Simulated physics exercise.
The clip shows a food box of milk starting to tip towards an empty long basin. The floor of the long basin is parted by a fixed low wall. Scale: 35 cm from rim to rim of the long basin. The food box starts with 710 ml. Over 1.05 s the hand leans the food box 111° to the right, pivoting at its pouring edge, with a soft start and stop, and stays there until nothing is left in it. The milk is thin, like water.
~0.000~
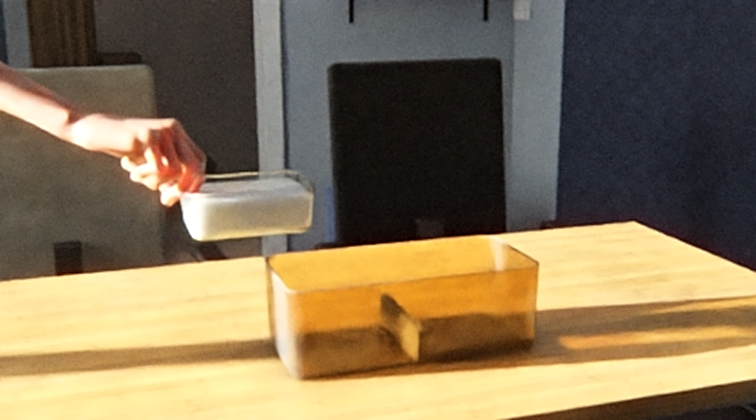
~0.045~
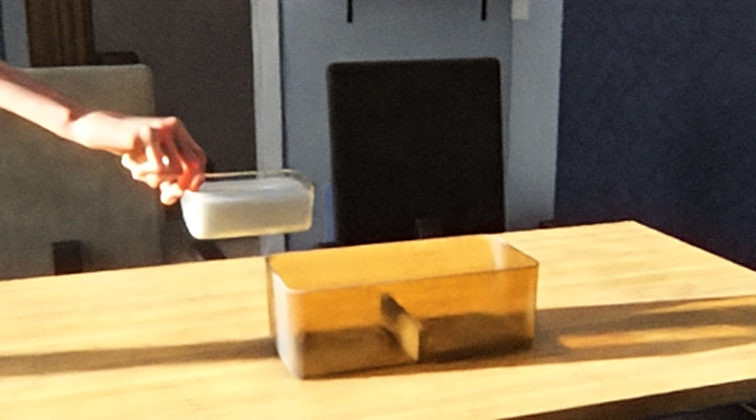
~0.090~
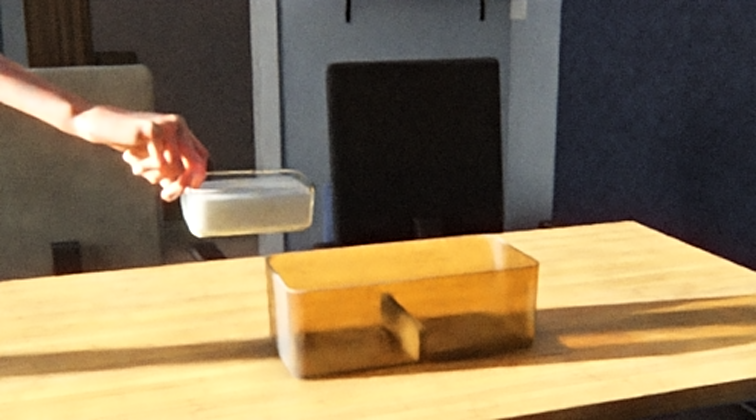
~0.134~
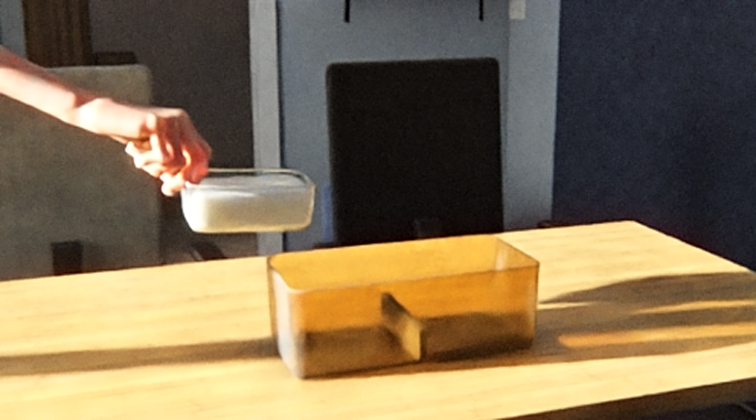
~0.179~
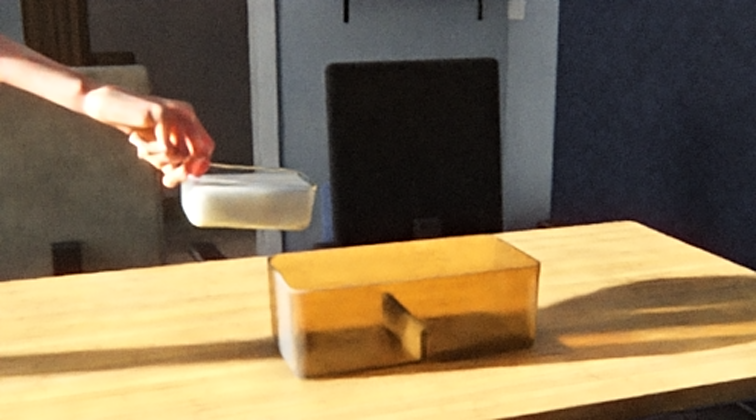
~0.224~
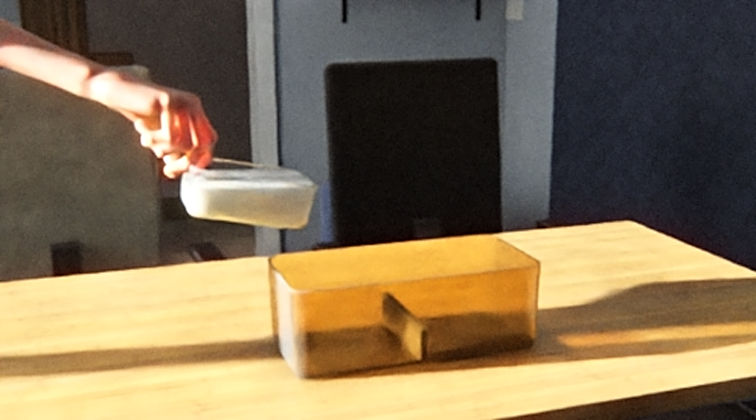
At a sunlit wooden table with dark chairs behind it, a hand holds a clear food box of white milk above an empty, amber long basin with a low divider, then slowly leans the box slightly to the right.
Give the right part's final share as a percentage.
About 38 per cent.
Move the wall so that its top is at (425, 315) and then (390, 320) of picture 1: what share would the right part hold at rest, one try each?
First 10, then 60 per cent.
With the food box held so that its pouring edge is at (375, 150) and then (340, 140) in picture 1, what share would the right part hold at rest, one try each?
First 90, then 75 per cent.
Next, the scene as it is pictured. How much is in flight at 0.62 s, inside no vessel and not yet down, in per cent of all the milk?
Some 52 per cent.
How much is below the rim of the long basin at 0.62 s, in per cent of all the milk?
Some 18 per cent.
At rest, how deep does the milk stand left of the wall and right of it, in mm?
Some 16 mm on the left and 10 mm on the right.
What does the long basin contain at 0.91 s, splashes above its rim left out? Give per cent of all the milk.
Some 90 per cent.
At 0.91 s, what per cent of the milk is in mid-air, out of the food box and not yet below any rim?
Near 6 in a hundred.
Then, 0.62 s in, the tilt is 71° and 29 per cent is still to pour, 19 is left of the wall and 0 right of it.
Then, 0.91 s in, the tilt is 106° and 2 per cent is still to pour, 51 is left of the wall and 39 right of it.
Then, 1.22 s in, the tilt is 111° and 0 per cent is still to pour, 59 is left of the wall and 38 right of it.
Then, 1.55 s in, the tilt is 111° and 0 per cent is still to pour, 59 is left of the wall and 38 right of it.
Finally, 59 per cent lies left of the wall, 38 right of it and 3 outside.
